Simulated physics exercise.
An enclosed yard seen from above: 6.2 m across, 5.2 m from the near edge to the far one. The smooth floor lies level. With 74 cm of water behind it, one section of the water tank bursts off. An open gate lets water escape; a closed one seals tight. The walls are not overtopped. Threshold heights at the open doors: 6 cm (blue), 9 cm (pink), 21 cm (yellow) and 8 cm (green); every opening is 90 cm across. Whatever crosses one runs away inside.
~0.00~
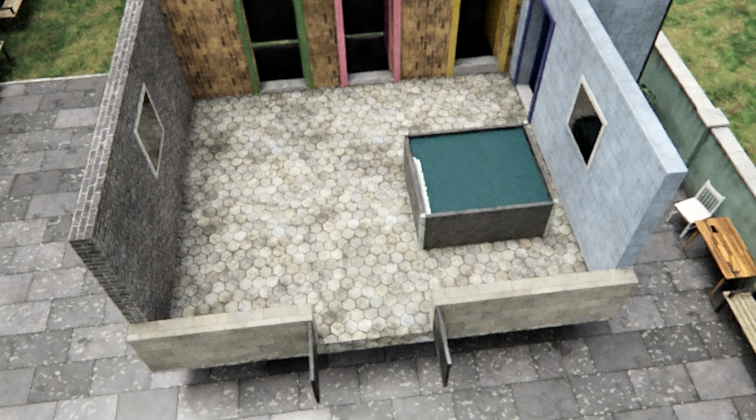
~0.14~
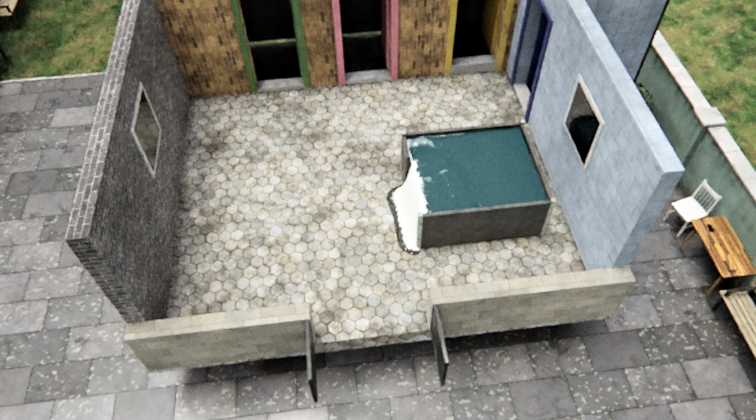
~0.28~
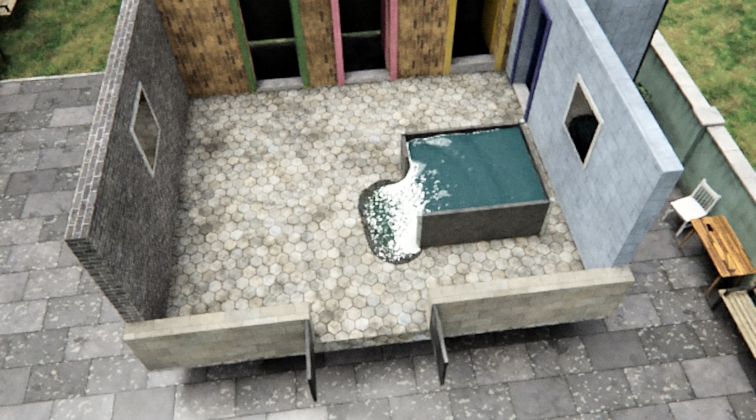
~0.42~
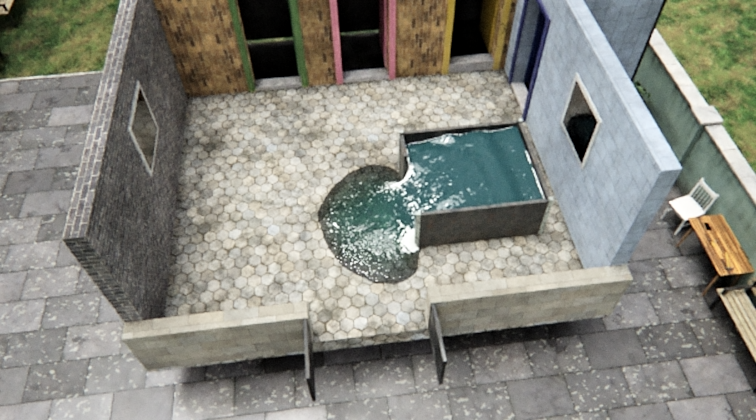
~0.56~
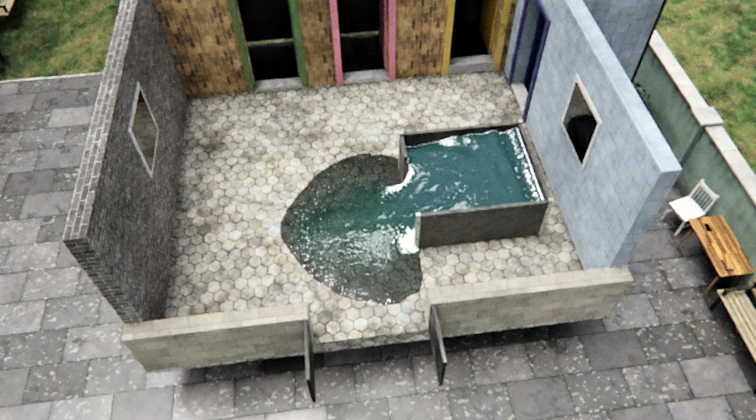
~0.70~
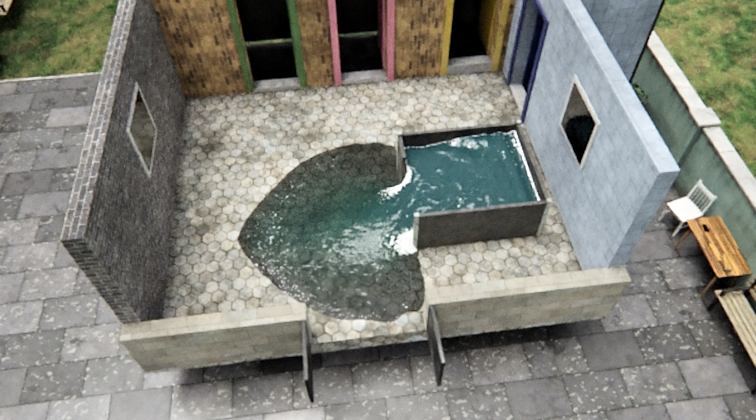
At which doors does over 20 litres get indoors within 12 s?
Within that time: At the blue door it goes over the limit; at the pink door it stays under the limit; at the yellow door it keeps below the limit; at the green door it exceeds the limit.
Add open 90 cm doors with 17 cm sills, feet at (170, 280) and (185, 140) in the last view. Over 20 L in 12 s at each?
In turn: Past it, not over.
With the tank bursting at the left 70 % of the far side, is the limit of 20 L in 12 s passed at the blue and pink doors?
Then: Blue above, pink over.
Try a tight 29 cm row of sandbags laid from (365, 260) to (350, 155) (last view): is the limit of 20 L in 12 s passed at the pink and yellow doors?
Then: Pink above, yellow under.
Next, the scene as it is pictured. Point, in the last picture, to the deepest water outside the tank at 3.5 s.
Near (186, 102).
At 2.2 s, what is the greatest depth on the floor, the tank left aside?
About 40 cm.
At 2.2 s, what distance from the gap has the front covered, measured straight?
Some 5.0 m out.
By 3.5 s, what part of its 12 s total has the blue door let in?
About 0 per cent.
After 1.4 s water covers 45 % of the floor and is deepest (34 cm) near (400, 225); blue door not reached, pink door not reached, yellow door not reached, green door not reached.
After 2.2 s water covers 50 % of the floor and is deepest (40 cm) near (162, 334); blue door not reached, pink door not reached, yellow door not reached, green door not reached.
After 3.5 s water covers 50 % of the floor and is deepest (24 cm) near (186, 102); blue door not reached, pink door not reached, yellow door not reached, green door 8 cm at the sill, 0 L in.
After 7.0 s water covers 85 % of the floor and is deepest (14 cm) near (503, 79); blue door 12 cm at the sill, 6 L in, pink door 7 cm at the sill, 0 L in, yellow door 3 cm at the sill, 0 L in, green door 13 cm at the sill, 41 L in.
After 12.0 s water covers 100 % of the floor and is deepest (11 cm) near (430, 86); blue door 10 cm at the sill, 69 L in, pink door 5 cm at the sill, 0 L in, yellow door 11 cm at the sill, 0 L in, green door 5 cm at the sill, 52 L in.
